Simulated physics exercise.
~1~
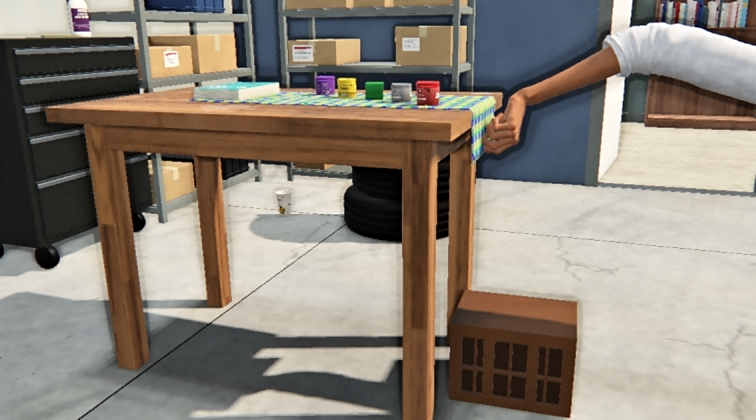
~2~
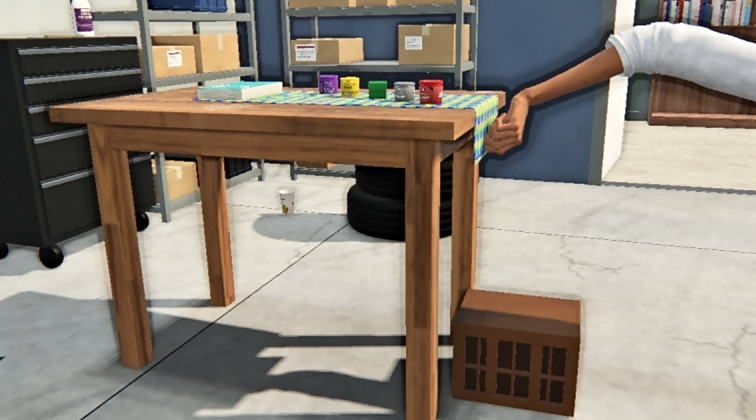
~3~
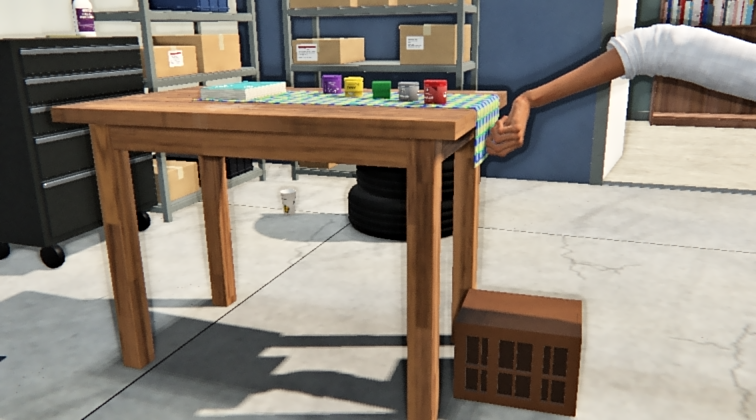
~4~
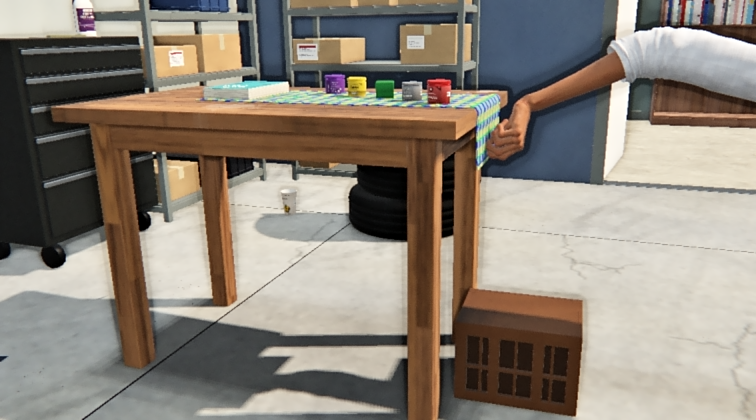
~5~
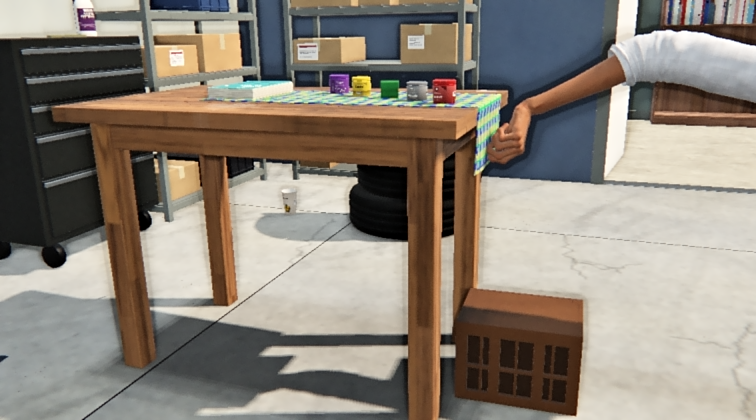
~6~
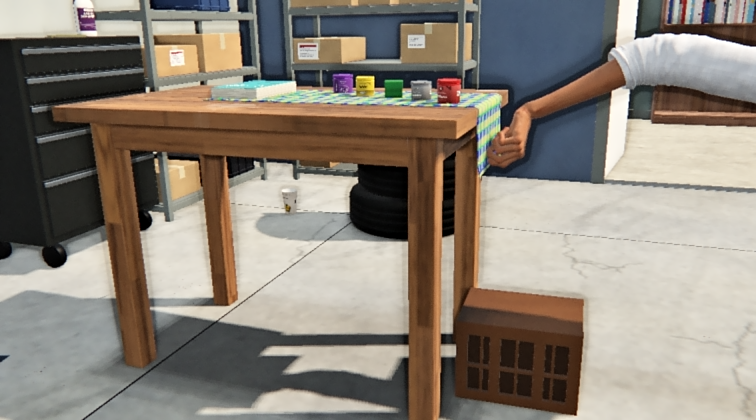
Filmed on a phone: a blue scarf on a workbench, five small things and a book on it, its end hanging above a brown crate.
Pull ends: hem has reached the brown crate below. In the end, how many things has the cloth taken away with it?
I'd say the tally of dropped things is a set of four in the end.
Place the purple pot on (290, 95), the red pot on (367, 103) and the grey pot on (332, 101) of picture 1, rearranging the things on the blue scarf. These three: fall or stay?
Each in turn: The purple pot stays aloft, the red pot goes down, the grey pot goes down.
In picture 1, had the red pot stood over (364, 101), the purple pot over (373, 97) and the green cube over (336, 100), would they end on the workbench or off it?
Note: Red pot lost; purple pot lost; green cube lost.
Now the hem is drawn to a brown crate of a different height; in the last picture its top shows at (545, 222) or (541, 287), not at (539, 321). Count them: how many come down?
In that event, 1 and 3.
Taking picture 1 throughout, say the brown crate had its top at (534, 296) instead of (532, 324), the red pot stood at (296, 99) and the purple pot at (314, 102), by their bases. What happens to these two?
So the red pot stays there, and the purple pot stays there.
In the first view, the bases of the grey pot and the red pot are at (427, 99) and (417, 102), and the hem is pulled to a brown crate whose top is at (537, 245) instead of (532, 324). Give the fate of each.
The grey pot is lost, the red pot is lost.
Soon after, hem near (489, 225); red pot gone.
After that, hem near (489, 265); red pot and grey pot gone.
And then, hem on the crate; red pot, grey pot, green cube and yellow pot gone.
In the end, hem on the crate; red pot, grey pot, green cube and yellow pot gone. The workbench loses four.
